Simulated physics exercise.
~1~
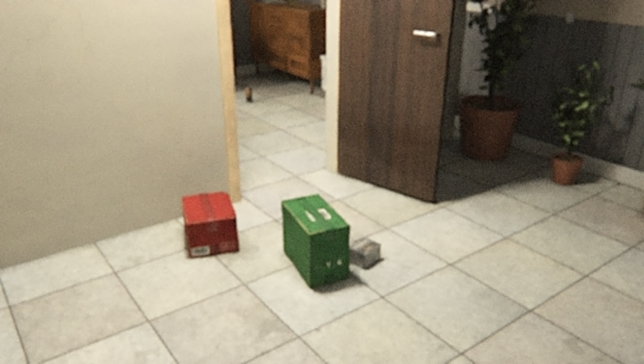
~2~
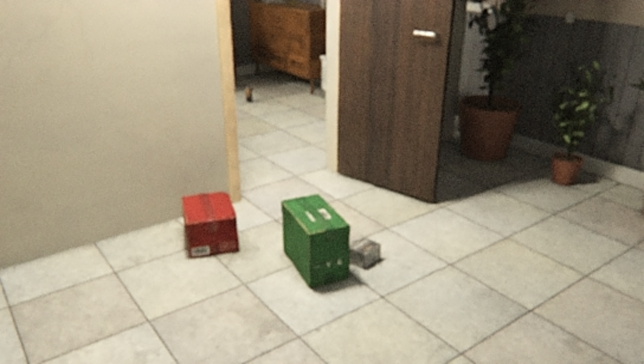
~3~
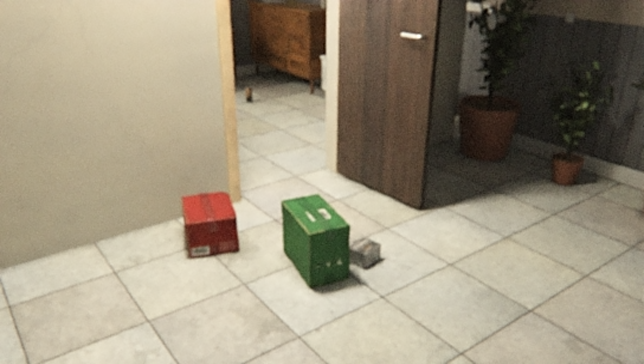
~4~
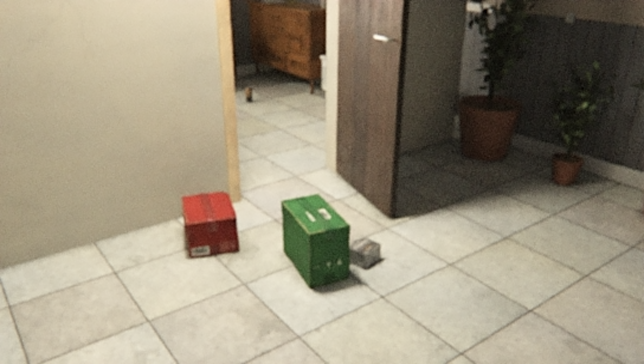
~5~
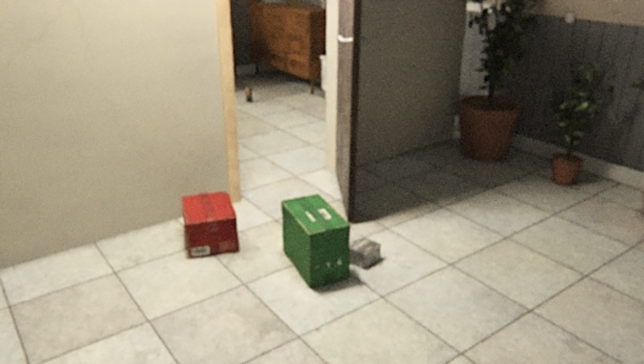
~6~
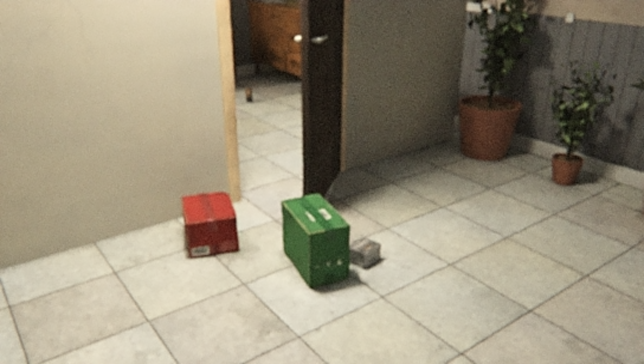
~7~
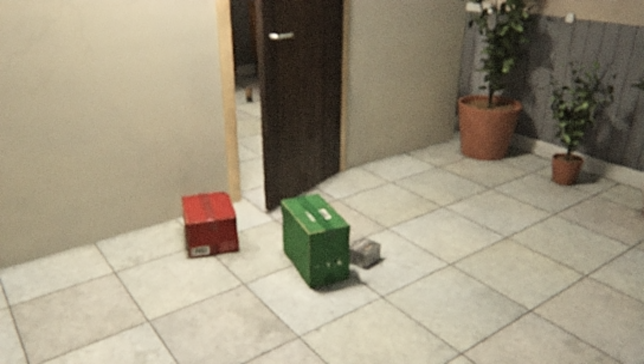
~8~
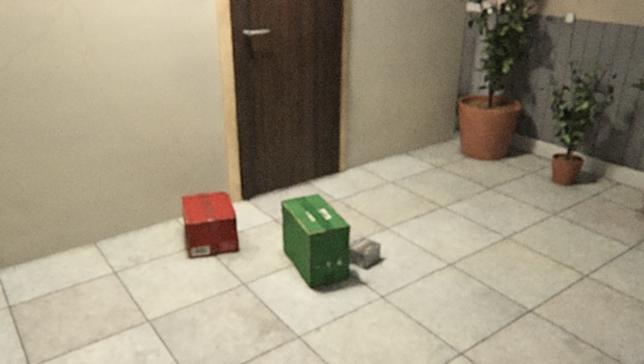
A dark wooden door that stood wide open swung around to the left, behind the green box, until it was fully shut, hiding the room beyond. The red, green and small grey boxes on the tiled floor stayed where they were.
